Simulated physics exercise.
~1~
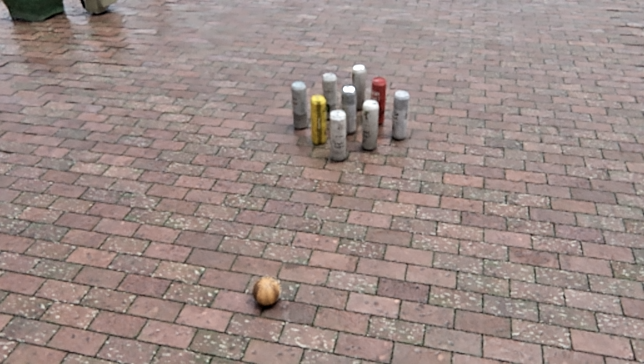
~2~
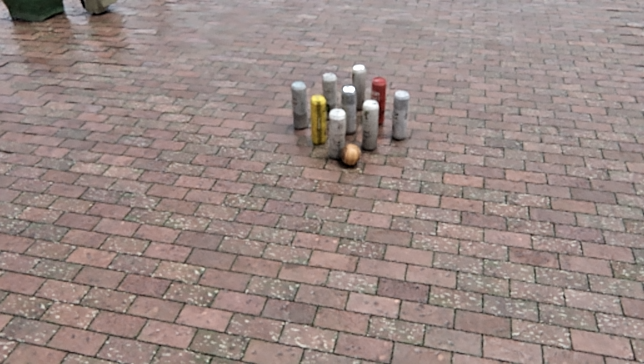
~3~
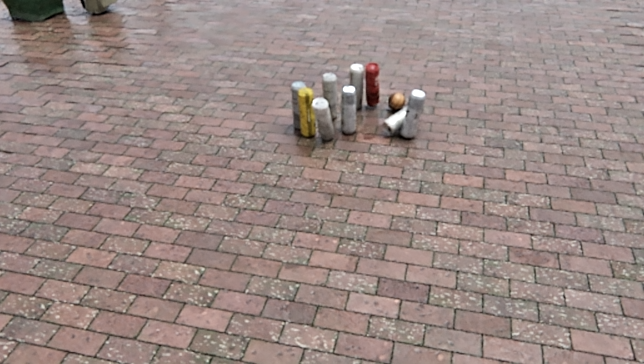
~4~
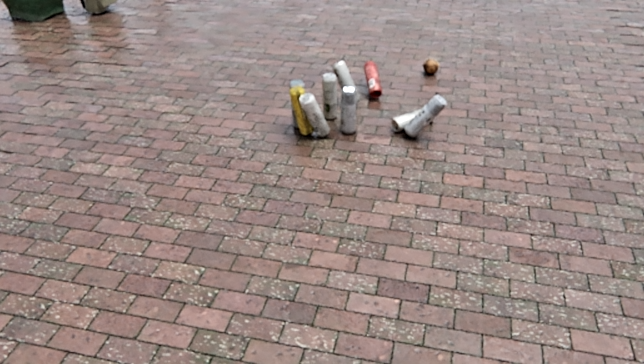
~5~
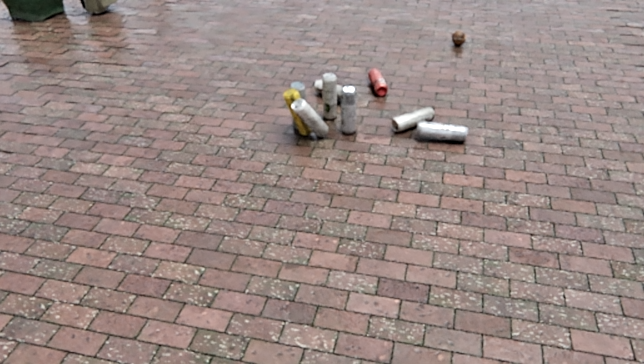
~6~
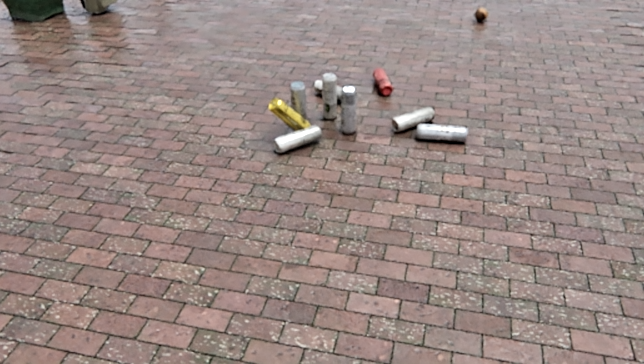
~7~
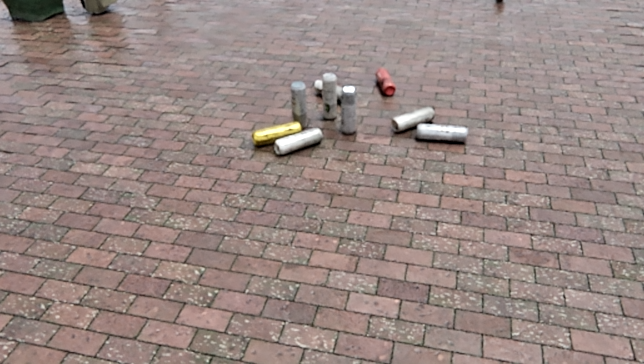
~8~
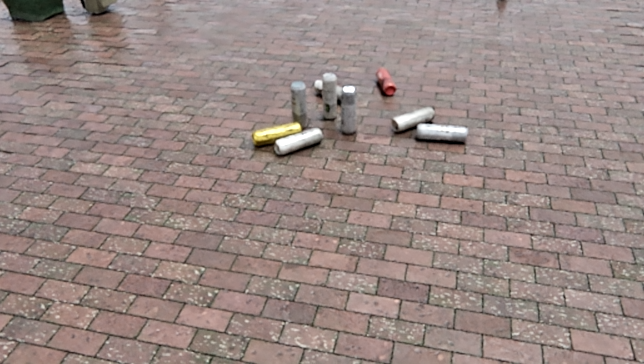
On a wet brick pavement, a small wooden ball rolled into a cluster of upright tubes and carried on out of sight at the top, while the red tube, then the yellow one, and several grey ones toppled, leaving three grey tubes standing.
